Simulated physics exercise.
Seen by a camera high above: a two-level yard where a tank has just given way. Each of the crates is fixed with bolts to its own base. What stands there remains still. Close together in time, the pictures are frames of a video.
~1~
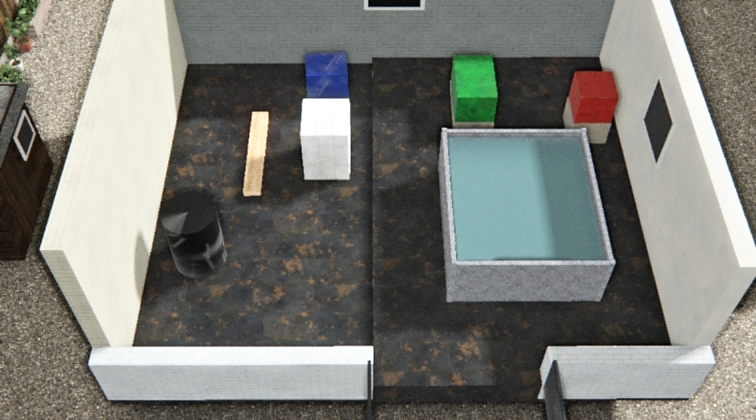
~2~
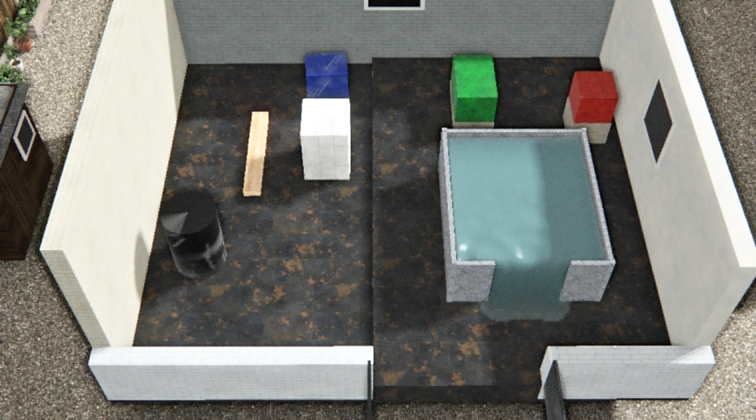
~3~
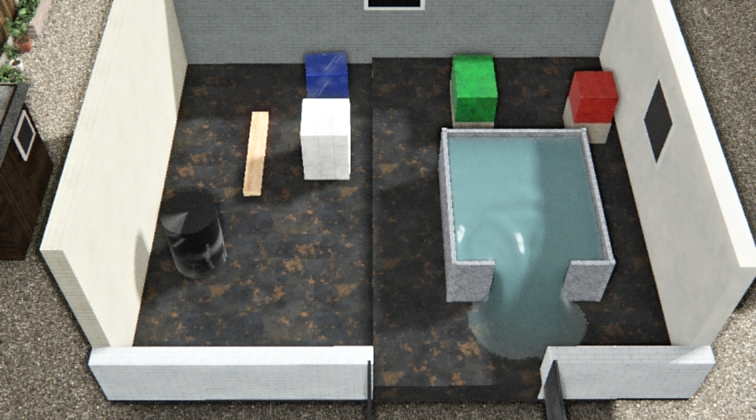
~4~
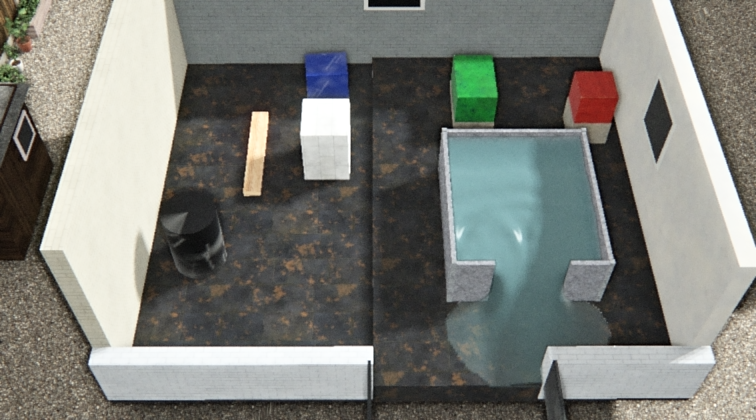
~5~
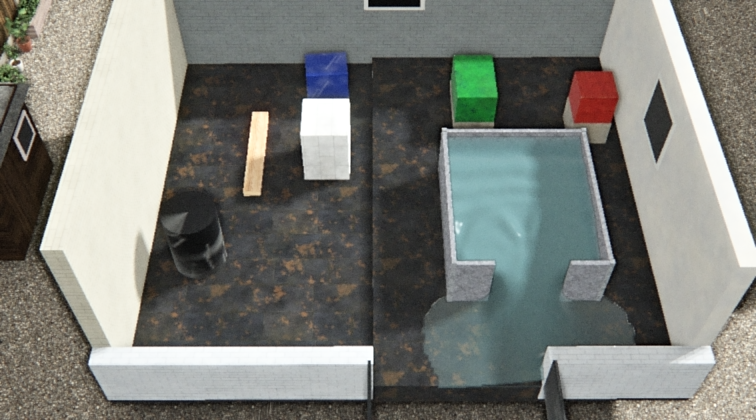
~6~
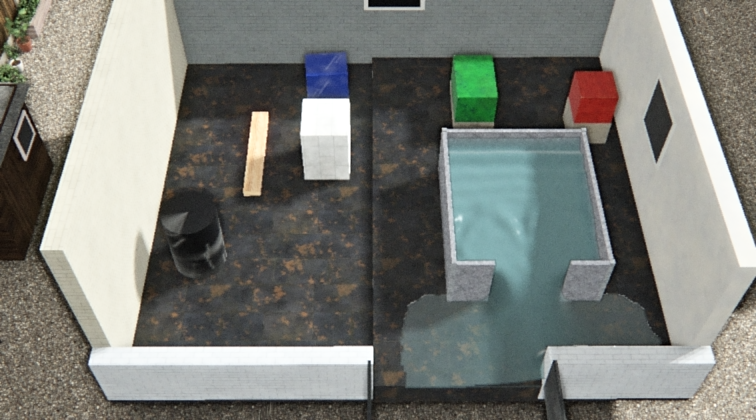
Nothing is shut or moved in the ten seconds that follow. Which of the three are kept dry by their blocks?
The red crate remains dry; the green crate remains dry; the blue crate remains dry.
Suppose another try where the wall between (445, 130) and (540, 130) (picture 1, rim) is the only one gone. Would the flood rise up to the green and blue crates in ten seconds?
Result - green crate gets flooded, blue crate gets flooded.
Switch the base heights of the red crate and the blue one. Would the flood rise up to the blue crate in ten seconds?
The blue one is not reached.
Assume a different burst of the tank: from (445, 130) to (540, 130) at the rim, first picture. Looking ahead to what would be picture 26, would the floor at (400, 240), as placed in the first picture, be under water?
Result for the point: Spared.
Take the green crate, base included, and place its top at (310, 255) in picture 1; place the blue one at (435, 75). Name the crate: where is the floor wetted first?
It's the red crate.
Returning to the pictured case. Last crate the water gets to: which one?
That one's the blue-painted one.
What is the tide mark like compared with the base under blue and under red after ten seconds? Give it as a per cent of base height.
About 80 percent and about 70 percent.
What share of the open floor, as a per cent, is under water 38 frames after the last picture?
I'd say close to 40 per cent.
A moment on, water covers 10 % of the floor; the red crate not reached, the green crate not reached, the blue crate not reached.
Next, water covers 15 % of the floor; the red crate not reached, the green crate not reached, the blue crate not reached.
Then, water covers 25 % of the floor; the red crate water round its plinth, the green crate water round its plinth, the blue crate not reached.
Later, water covers 40 % of the floor; the red crate water round its plinth, the green crate water round its plinth, the blue crate water round its plinth.
In the end, water covers 70 % of the floor; the red crate stayed above the water, the green crate stayed above the water, the blue crate stayed above the water.
